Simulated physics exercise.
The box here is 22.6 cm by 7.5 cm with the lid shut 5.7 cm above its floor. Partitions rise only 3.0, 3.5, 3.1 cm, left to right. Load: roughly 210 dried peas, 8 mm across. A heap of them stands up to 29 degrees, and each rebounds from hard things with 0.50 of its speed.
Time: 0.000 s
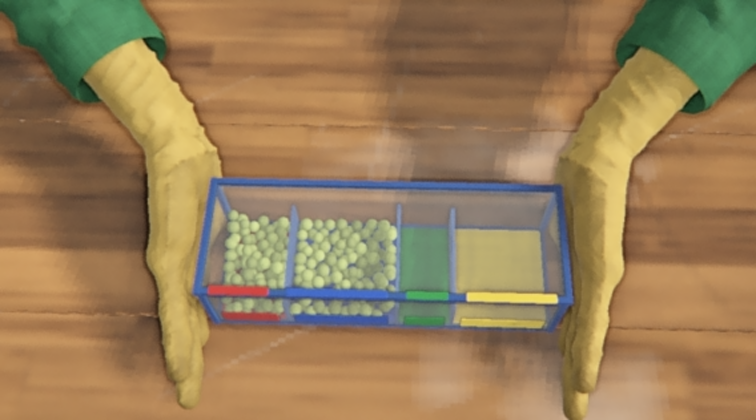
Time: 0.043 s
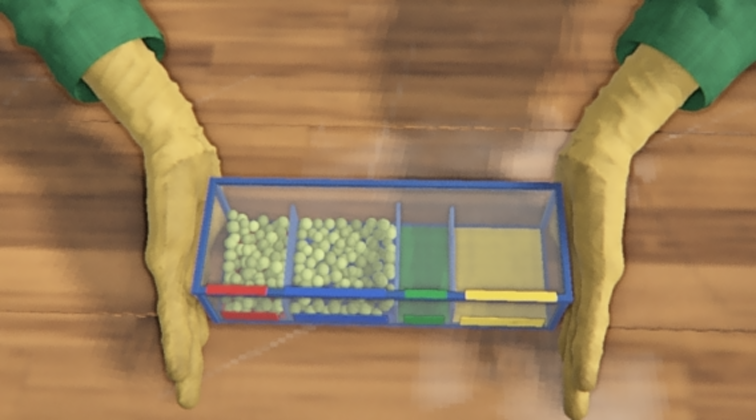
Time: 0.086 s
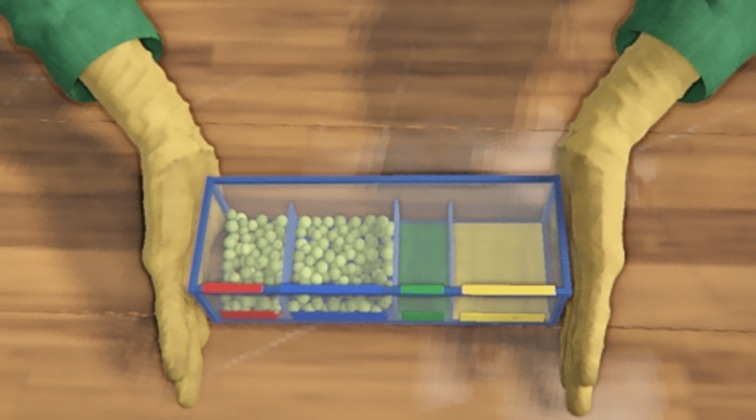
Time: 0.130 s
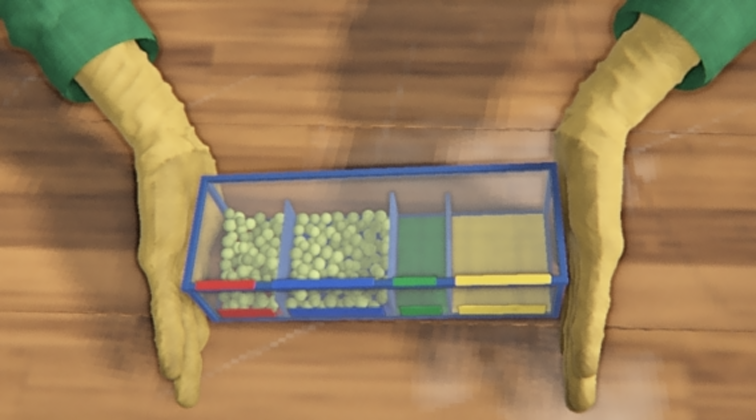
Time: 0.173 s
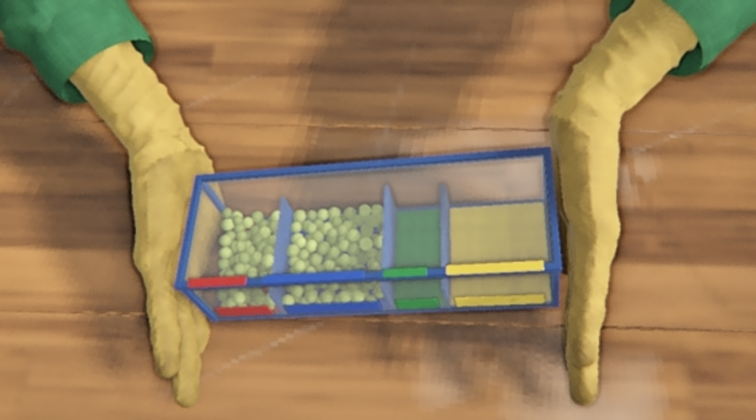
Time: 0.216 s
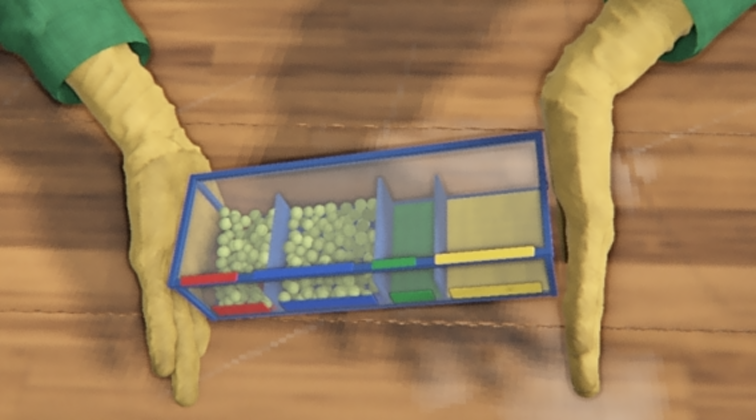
A clear, blue-edged box, its two left compartments heaped with pale green peas and its green and yellow ones empty, sits nearly level between two yellow-gloved hands. Its right end then rises steadily, tilting the box down to the left, while the peas stay in their compartments.
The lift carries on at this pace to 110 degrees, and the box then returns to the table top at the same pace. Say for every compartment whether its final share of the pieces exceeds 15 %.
As I see it, red: Crosses the line. Blue: Stays behind the line. Green: Stays behind the line. Yellow: Stays behind the line.
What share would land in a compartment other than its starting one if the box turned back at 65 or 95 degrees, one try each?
Around 0 and 40 in a hundred, respectively.
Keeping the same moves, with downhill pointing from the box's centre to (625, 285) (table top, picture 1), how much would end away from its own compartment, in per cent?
The share would be about 100 percent.
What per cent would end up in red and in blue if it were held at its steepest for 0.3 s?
Red 95; blue 5.
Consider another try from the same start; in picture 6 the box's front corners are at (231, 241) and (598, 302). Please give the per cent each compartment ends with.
Final shares, in per cent - red: 0, blue: 10, green: 0, yellow: 90.
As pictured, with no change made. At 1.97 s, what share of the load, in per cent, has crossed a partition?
Roughly 50 percent of it.
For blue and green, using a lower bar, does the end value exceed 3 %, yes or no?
Blue yes; green no.
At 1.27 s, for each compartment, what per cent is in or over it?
Per cent by colour: Red 75; blue 25; green 0; yellow 0.
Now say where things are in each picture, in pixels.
The first picture shows box tilt 0 degrees, front corners at (201, 289) and (565, 298); red 45 %, blue 55 %.
The second picture shows box tilt 1 degrees, front corners at (199, 288) and (565, 296).
The third picture shows box tilt 3 degrees, front corners at (196, 287) and (564, 289).
The fourth picture shows box tilt 7 degrees, front corners at (189, 285) and (560, 278), lowest corner left back.
The fifth picture shows box tilt 11 degrees, front corners at (183, 283) and (554, 264), lowest corner left back.
The sixth picture shows box tilt 15 degrees, front corners at (176, 281) and (545, 250), lowest corner left back; red 45 %, blue 55 %. Its pace works out near 95 degrees a second.
Then, at 1.27 s, tilt 110 degrees; red 75 %, blue 25 %.
After 1.97 s, tilt 50 degrees; red 95 %, blue 5 %.
After 2.70 s, tilt 0 degrees; red 95 %, blue 5 %.
At rest (3.2 s), red 95 %, blue 5 %, green 0 %, yellow 0 %.
